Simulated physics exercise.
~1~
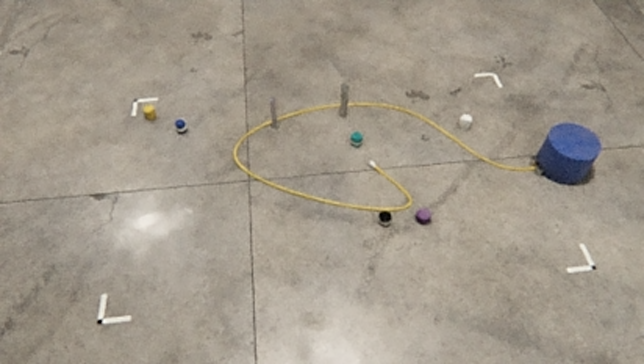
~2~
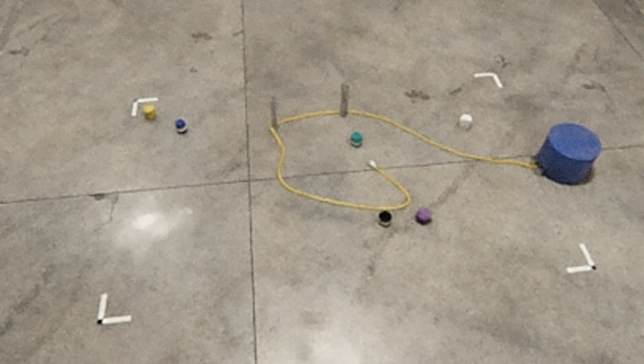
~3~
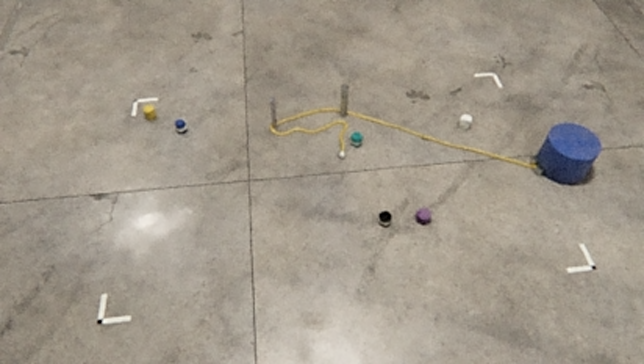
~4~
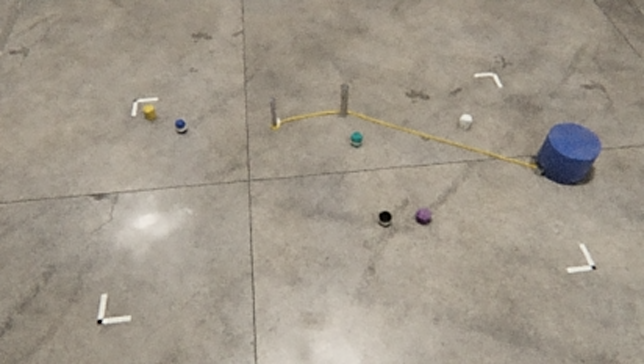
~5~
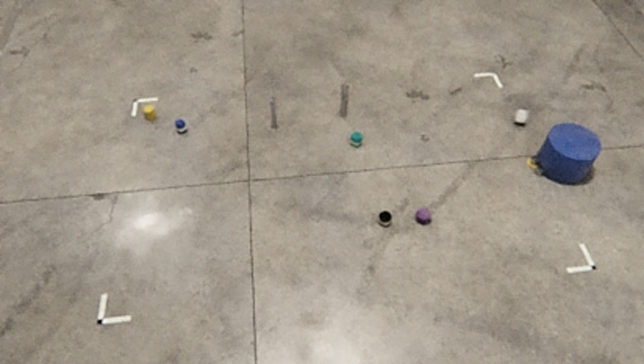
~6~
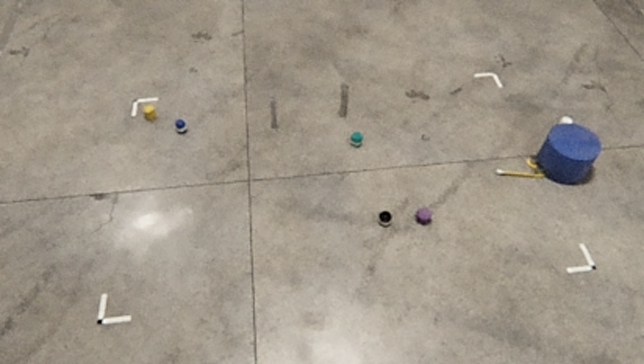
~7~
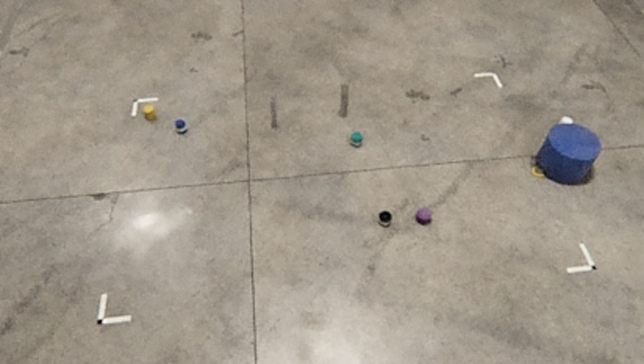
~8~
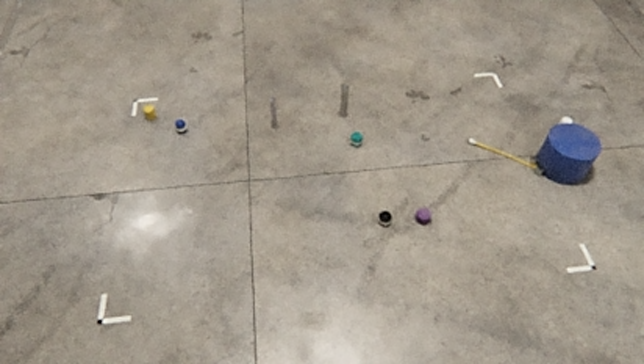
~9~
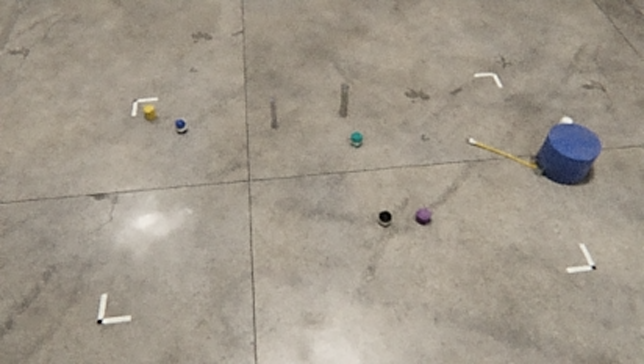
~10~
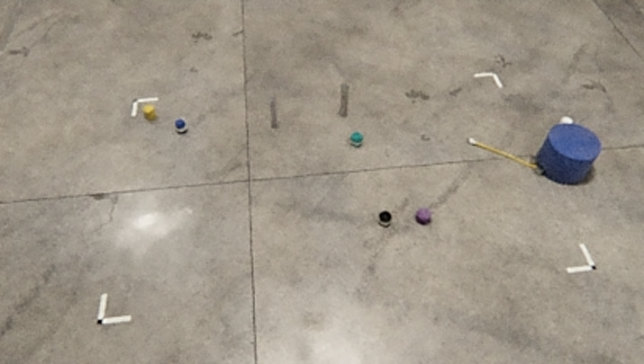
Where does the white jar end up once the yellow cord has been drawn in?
It leaves its starting place and moves right, ending up against the far side of the blue reel, partly hidden behind it.
